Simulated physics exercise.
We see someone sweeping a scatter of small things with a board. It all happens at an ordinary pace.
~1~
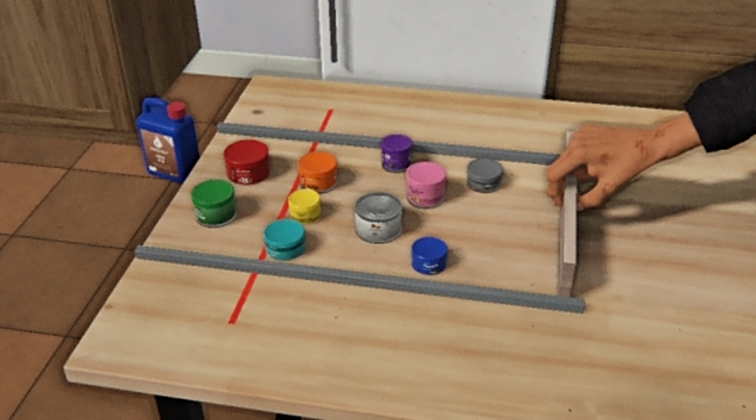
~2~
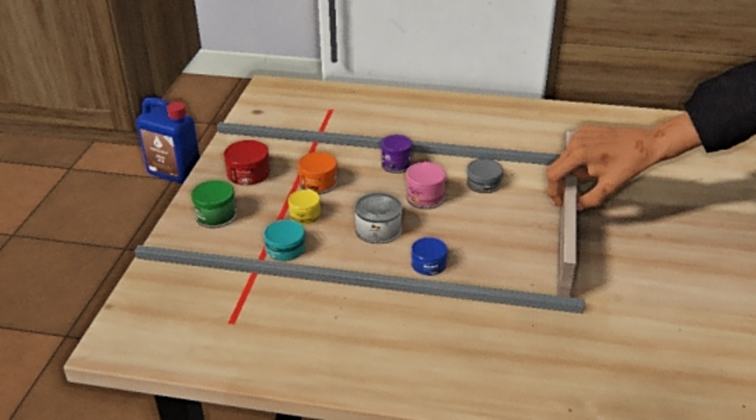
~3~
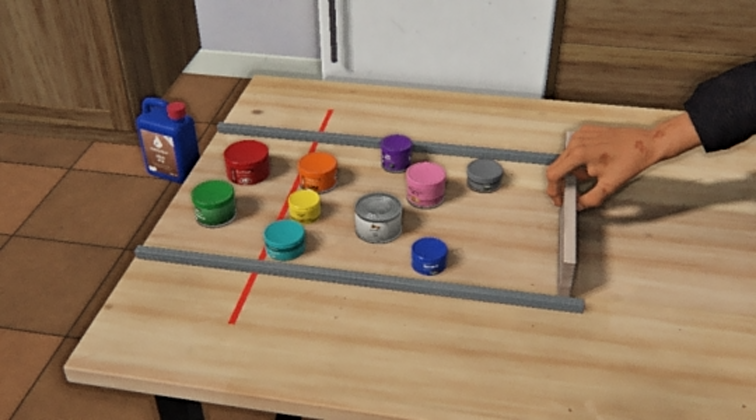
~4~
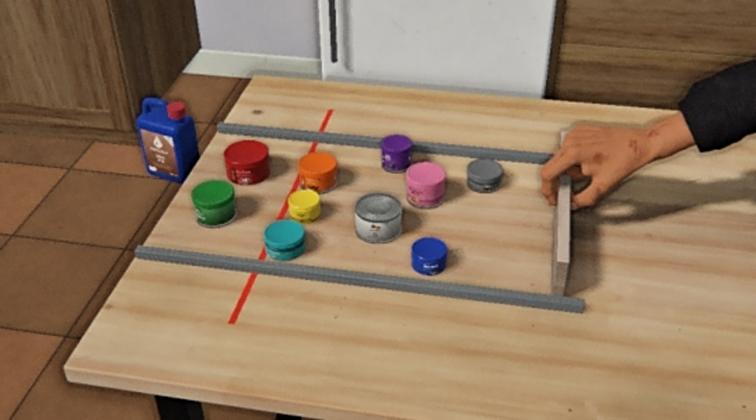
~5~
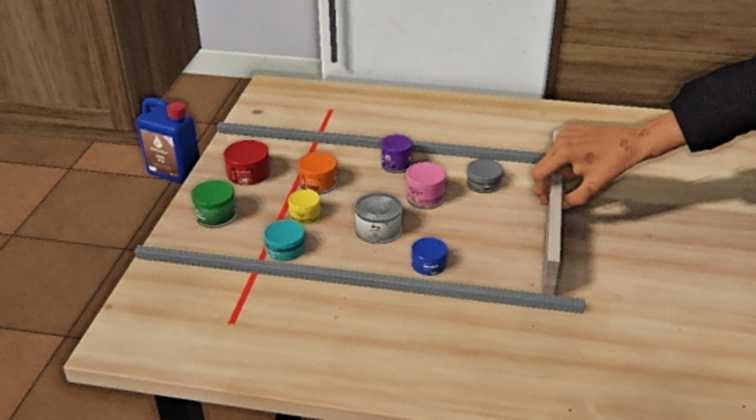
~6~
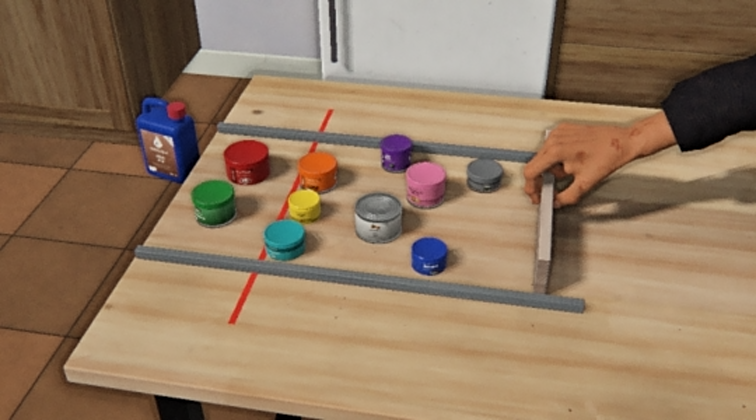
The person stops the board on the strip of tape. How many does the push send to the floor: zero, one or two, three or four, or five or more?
The number that fall off is zero.
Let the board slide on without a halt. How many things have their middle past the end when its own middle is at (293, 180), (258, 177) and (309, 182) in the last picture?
Past the end: 0, 1 and 0.
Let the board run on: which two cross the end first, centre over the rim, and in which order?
The order is the red tub, then the green tin.
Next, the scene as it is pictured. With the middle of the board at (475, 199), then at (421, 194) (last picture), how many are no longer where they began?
At the one place 1, at the other 4.
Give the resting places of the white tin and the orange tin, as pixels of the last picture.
About (258, 204), and the other about (247, 165).
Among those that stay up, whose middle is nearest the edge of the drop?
That is the red tub.
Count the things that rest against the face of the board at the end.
That makes 5.
Soon after, none off yet; green tin at rest near (214, 204); red tub at rest near (247, 163); turquoise tub at rest near (285, 240).
At rest, the number that fall off is zero.
